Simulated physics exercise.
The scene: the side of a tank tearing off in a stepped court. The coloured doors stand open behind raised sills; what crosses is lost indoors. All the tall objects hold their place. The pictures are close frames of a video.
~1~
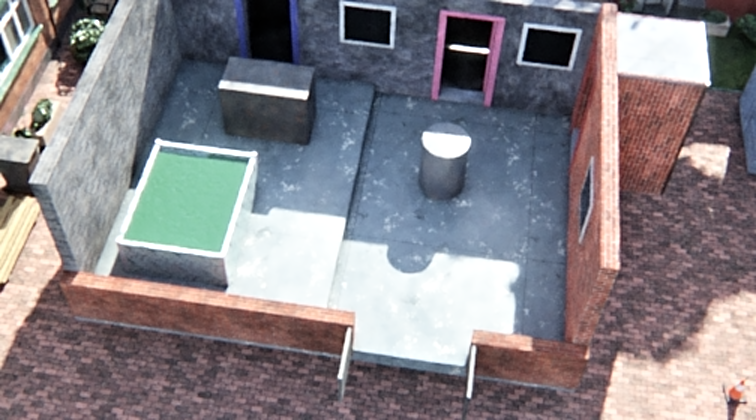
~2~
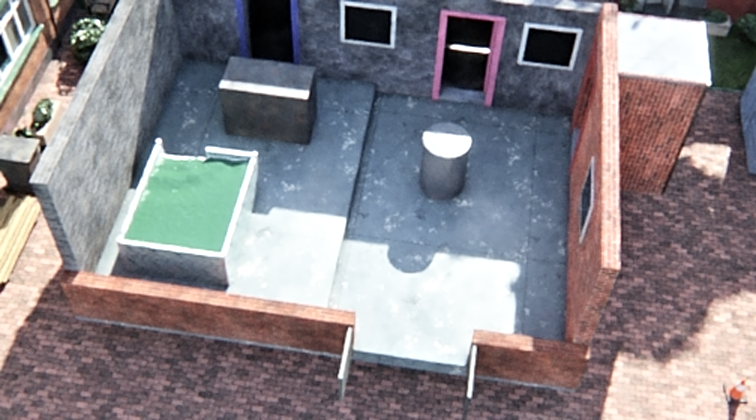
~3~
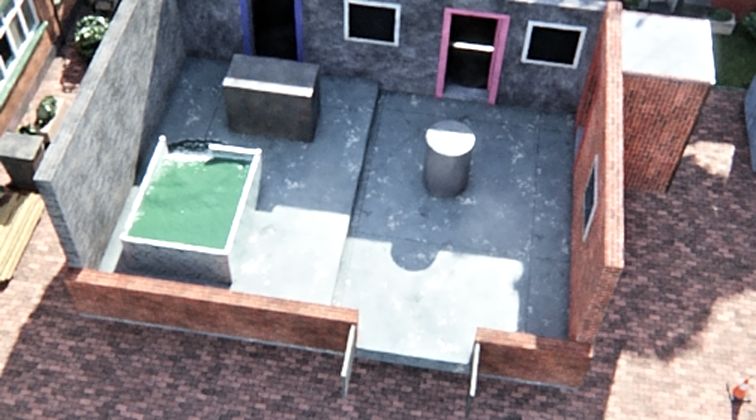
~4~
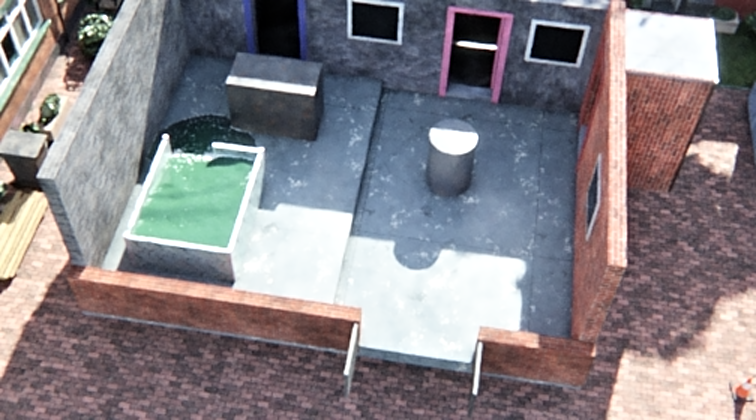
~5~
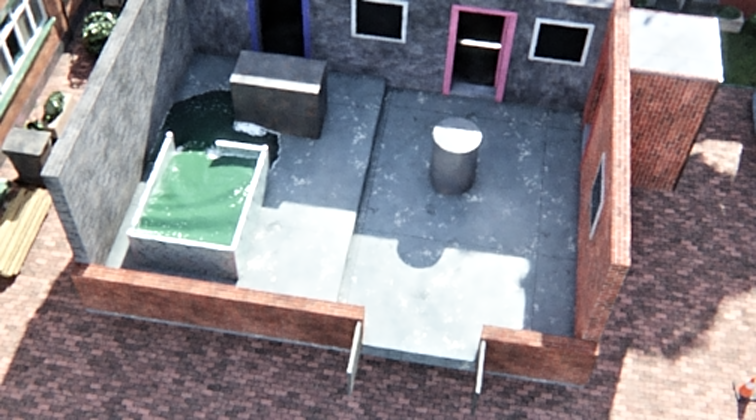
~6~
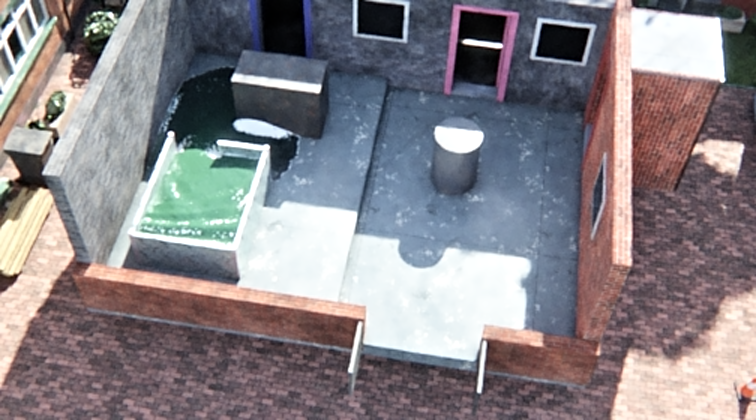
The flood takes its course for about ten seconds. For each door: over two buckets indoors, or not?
In the end: The pink door admits no more than that; the blue door lets in a lot; the red door admits no more than that.
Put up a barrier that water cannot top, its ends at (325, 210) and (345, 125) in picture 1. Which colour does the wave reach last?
I say the one in red.
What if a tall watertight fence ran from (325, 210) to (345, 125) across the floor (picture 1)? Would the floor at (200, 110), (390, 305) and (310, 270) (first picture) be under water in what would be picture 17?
One after the other: Awash, dry, no water.
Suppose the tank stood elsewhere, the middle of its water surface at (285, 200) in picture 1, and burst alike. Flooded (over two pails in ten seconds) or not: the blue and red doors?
One by one: The blue one stays under, the red one stays under.
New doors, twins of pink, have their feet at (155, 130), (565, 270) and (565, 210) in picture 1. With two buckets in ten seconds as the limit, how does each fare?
In turn: Passes that mark, stays under, keeps below it.
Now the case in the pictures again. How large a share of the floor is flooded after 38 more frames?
Some 70 per cent.
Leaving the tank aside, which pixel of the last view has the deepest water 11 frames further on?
Near (205, 77).
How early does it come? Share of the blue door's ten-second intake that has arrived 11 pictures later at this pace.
Close to 10 %.
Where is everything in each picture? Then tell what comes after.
The first picture shows the tank at (189, 200) is whole and still.
In the second picture, water pours out on the tank's far side and has run to a hidden place.
In the third picture, water pours out on the tank's far side and has run to a hidden place.
In the fourth picture, the front is at (227, 120), out from the gap on the tank's far side.
In the fifth picture, the front is at (217, 93), out from the gap on the tank's far side.
In the sixth picture, the front is at (227, 70), out from the gap on the tank's far side.
A moment on, water covers 15 % of the floor; the pink door not reached, the blue door under two buckets in, the red door not reached.
Next, water covers 25 % of the floor; the pink door not reached, the blue door over two buckets in, the red door not reached.
Then, water covers 50 % of the floor; the pink door wet at the sill, nothing in, the blue door far over two buckets in, the red door not reached.
Later, water covers 70 % of the floor; the pink door wet at the sill, nothing in, the blue door far over two buckets in, the red door wet at the sill, nothing in.
In the end, water covers 95 % of the floor; the pink door wet at the sill, nothing in, the blue door far over two buckets in, the red door wet at the sill, nothing in.
